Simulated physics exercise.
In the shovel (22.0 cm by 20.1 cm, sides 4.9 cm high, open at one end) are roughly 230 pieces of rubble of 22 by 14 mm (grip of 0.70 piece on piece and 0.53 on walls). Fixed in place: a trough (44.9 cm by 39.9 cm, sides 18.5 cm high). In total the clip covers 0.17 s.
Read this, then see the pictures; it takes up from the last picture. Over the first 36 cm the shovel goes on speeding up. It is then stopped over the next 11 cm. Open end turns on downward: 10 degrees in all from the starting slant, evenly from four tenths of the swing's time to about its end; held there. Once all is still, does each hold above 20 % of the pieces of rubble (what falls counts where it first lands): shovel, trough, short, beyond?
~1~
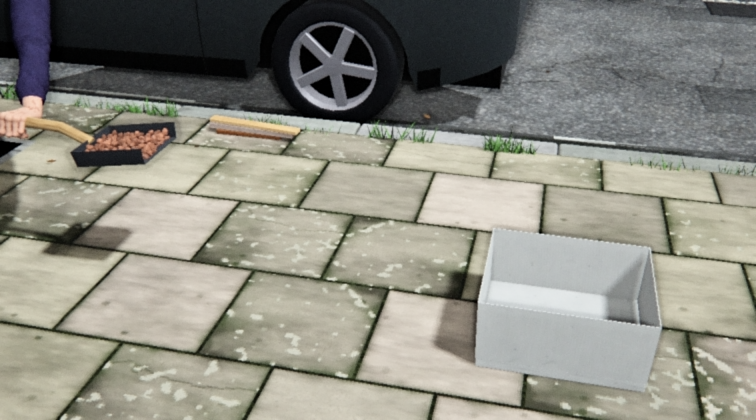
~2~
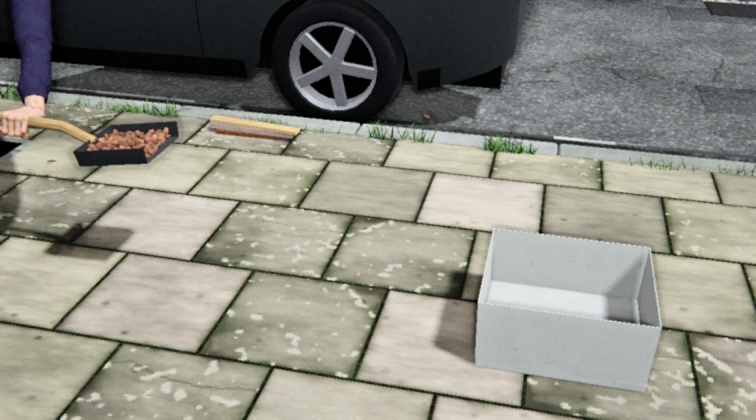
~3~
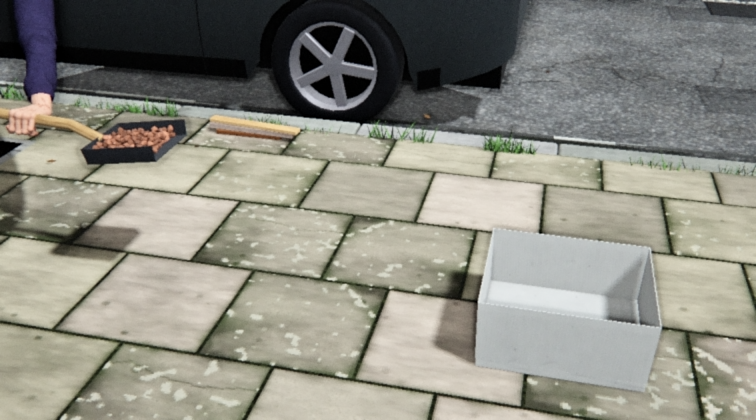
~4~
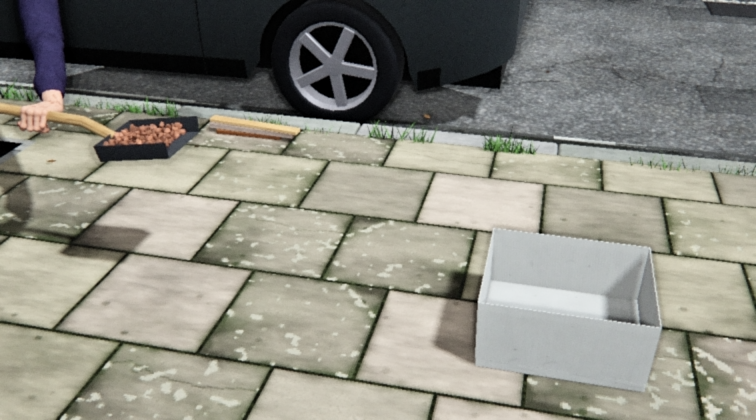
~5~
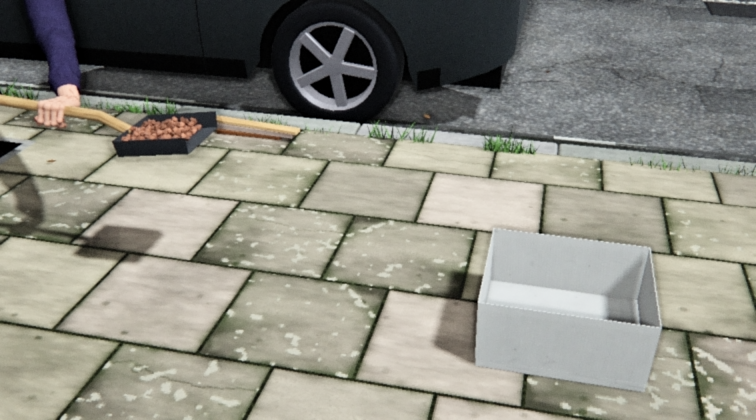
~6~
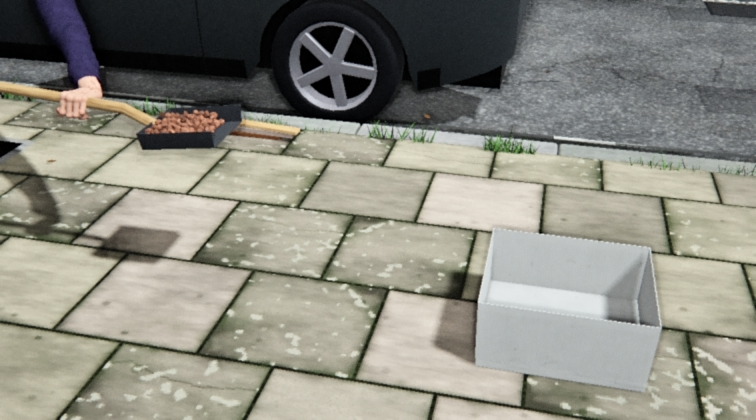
In the end shovel: Will amass a fifth or less. Trough: Will amass a fifth or less. On the ground short of the target's middle: Will amass a fifth or less. Ground beyond: Will amass more than a fifth.
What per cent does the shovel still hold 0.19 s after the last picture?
Around 0 percent.
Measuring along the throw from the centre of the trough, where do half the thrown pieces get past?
About 55 cm beyond.
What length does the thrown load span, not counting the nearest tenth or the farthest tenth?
It spans around 15 cm.
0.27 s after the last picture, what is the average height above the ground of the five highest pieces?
Roughly 70 centimetres up.
Then, 0.10 s after the last picture, tilt 2 degrees; shovel 90 %, in the air 10 %; middle of all pieces near (280, 104).
Then, 0.19 s after the last picture, tilt 1 degrees; in the air 100 %; middle of all pieces near (380, 105).
Then, 0.27 s after the last picture, tilt 1 degrees; in the air 100 %; middle of all pieces near (473, 130).
Then, 0.35 s after the last picture, tilt 1 degrees; in the air 100 %; middle of all pieces near (564, 177).
In the end, shovel 0 %, trough 5 %, short 0 %, beyond 95 %.
